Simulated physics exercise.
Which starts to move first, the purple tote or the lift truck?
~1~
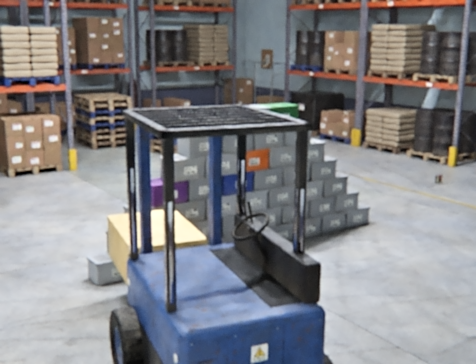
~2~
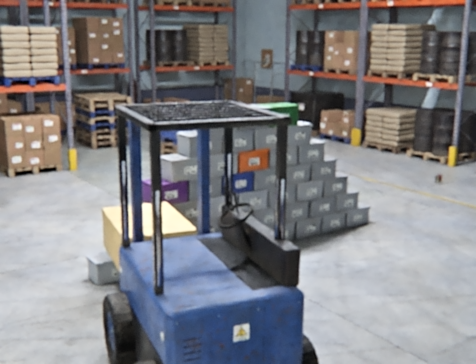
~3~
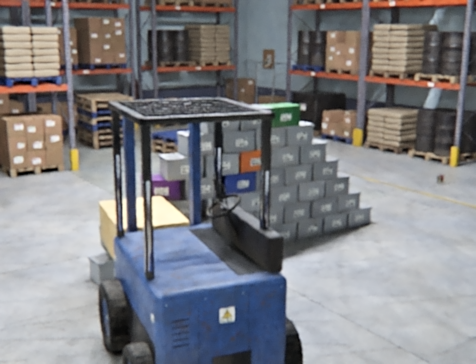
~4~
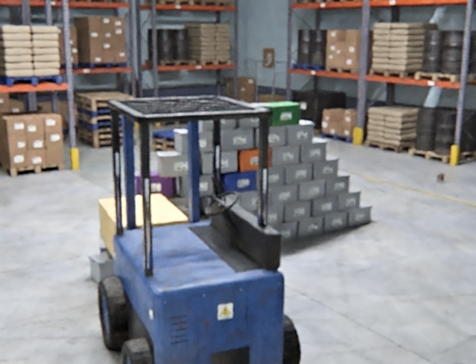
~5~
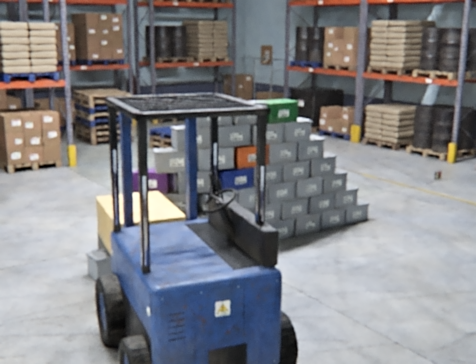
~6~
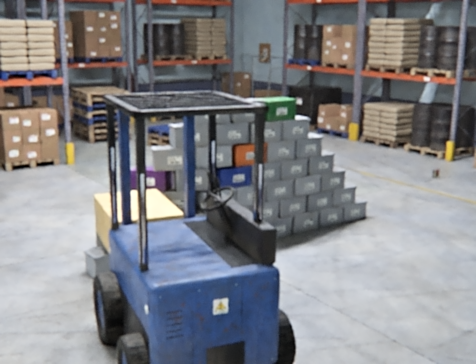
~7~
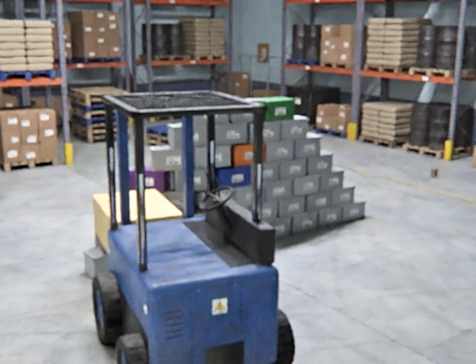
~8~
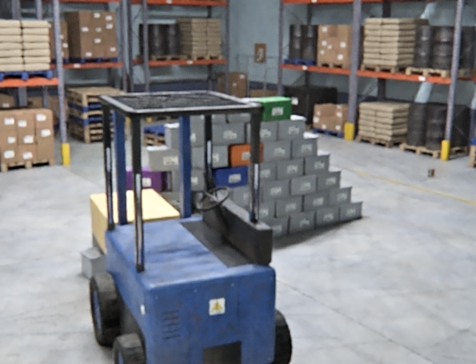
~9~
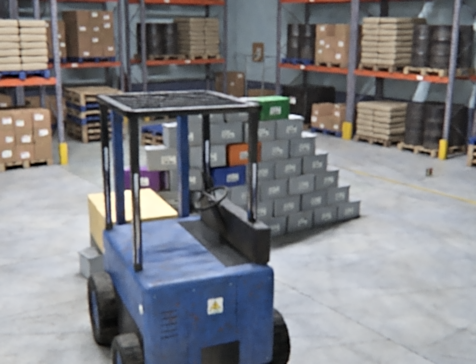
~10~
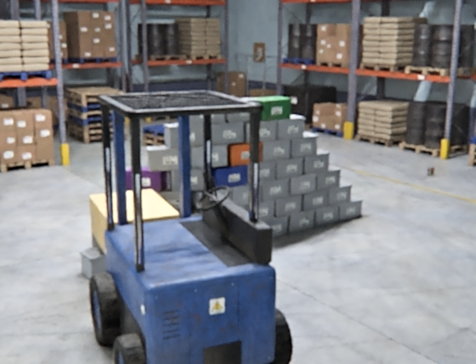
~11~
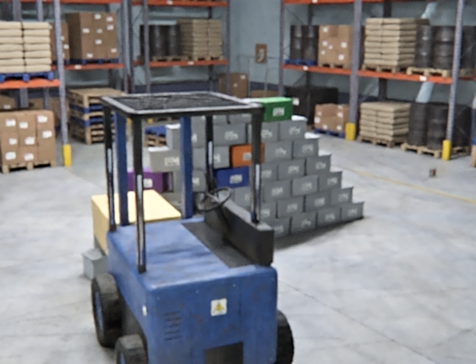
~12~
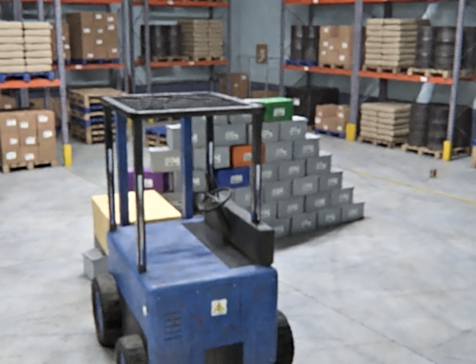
The lift truck starts to move first, and the purple tote only shifts after the truck has rolled forward with its load.
